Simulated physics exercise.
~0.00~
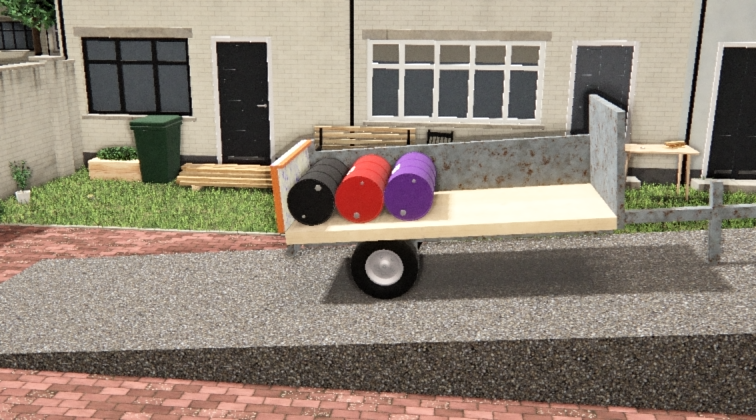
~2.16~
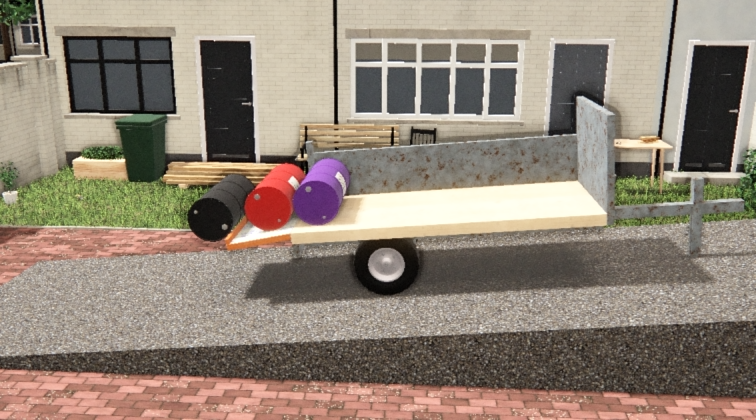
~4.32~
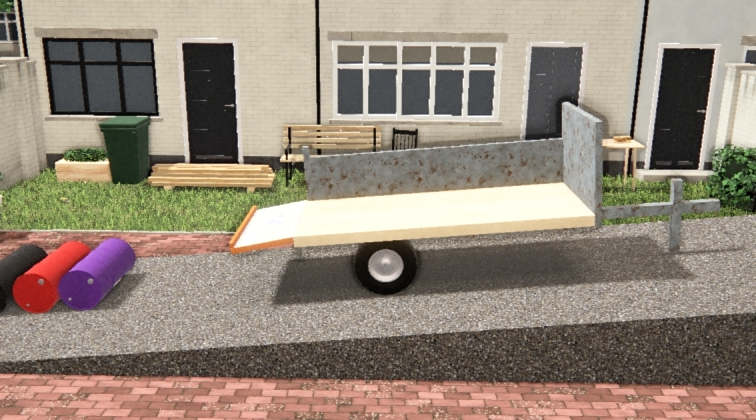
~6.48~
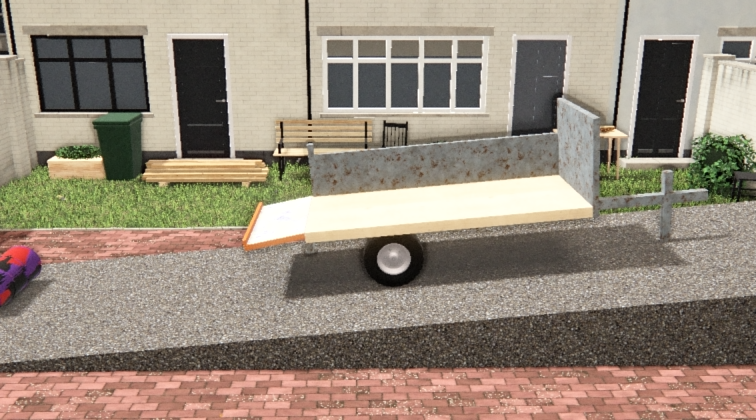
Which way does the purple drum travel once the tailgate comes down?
The purple drum rolls to the left, off the open end of the trailer and along the ground.
